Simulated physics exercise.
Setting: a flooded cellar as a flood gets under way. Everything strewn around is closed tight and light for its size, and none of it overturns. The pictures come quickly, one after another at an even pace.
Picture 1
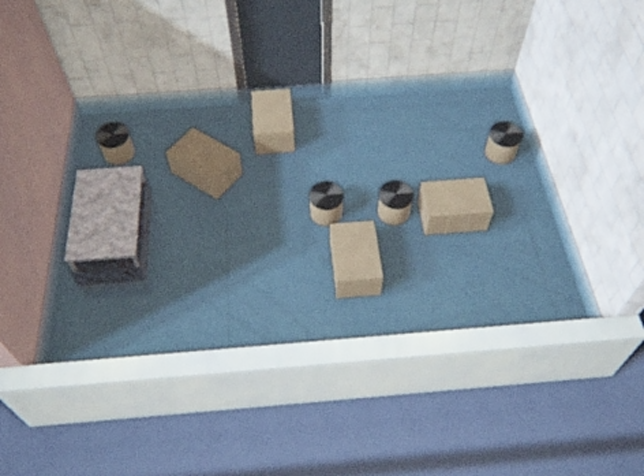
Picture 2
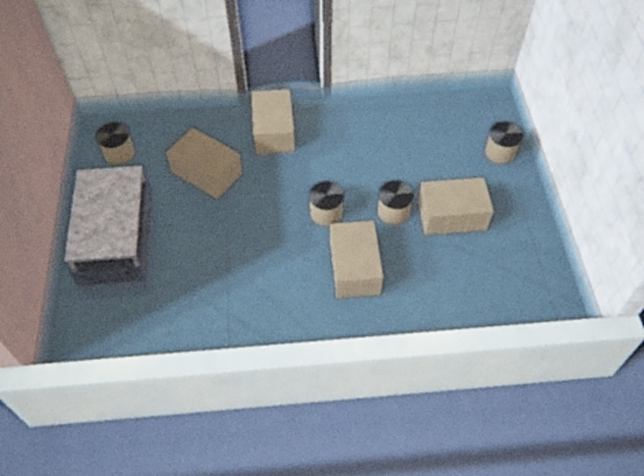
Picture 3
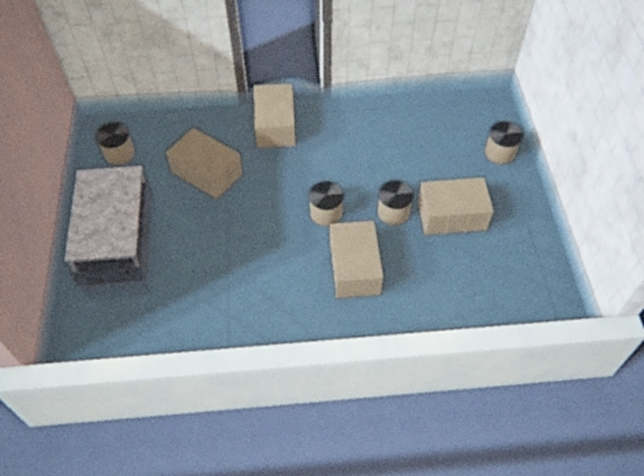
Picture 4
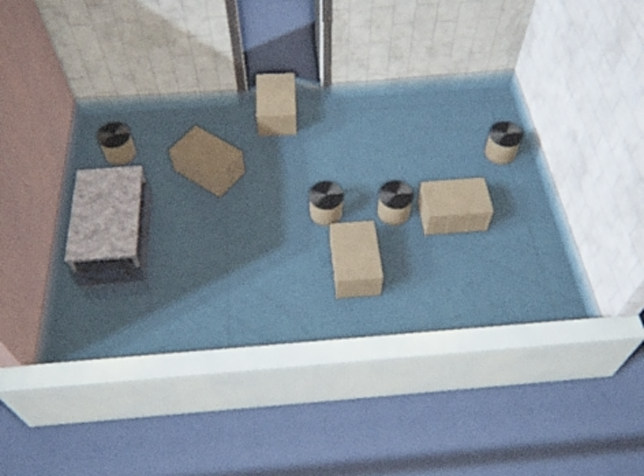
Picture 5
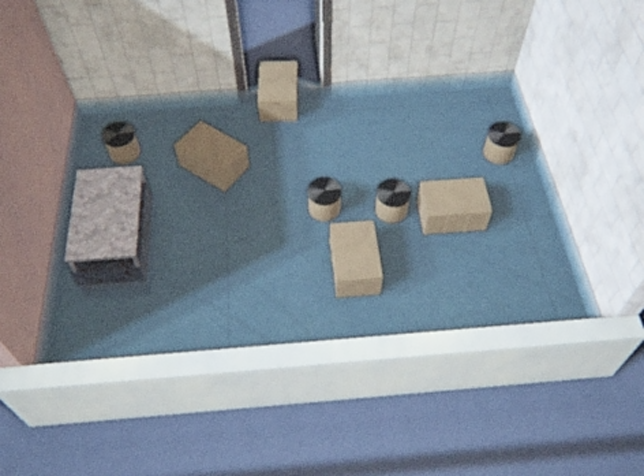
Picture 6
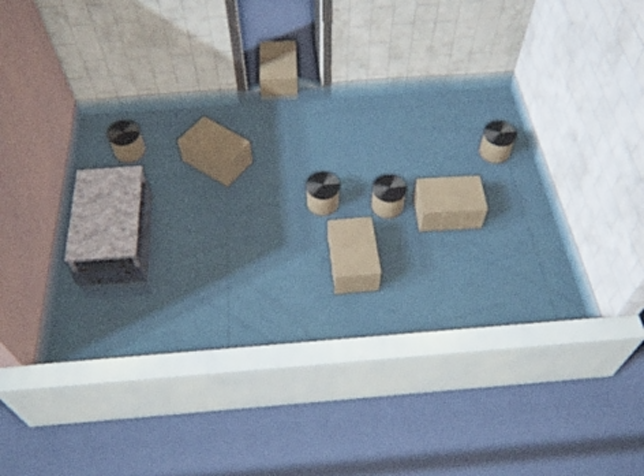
In the flooded cellar, the dark door at the back vanished from its opening, and one tan crate drifted back into the doorway while the other crates and round barrels began shifting slightly.
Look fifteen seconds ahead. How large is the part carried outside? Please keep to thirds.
The share is one third to two thirds.
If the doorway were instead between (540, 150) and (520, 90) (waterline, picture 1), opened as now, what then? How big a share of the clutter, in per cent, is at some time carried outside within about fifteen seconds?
Near 50 percent.
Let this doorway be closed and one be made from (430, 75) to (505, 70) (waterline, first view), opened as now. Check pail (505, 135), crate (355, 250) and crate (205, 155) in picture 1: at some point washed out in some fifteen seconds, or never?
One after the other: Gone, no, no.
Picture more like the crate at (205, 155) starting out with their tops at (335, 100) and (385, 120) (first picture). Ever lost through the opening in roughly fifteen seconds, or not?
Result, in order - escaped, escaped.
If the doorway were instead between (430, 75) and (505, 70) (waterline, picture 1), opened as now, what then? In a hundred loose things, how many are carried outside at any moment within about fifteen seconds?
I'd put it near 60 per cent.
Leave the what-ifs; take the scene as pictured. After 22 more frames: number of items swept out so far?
3.
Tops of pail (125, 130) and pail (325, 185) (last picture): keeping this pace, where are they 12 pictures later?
They end up at about pixels (147, 121) and (306, 144).
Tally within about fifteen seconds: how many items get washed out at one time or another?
It totals 4.
A moment on, 1 of 8 are out; 7 afloat.
Next, 1 of 8 are out; 7 afloat.
Later, 3 of 8 are out; 5 afloat.
In the end, 4 of 8 are out; 4 afloat.
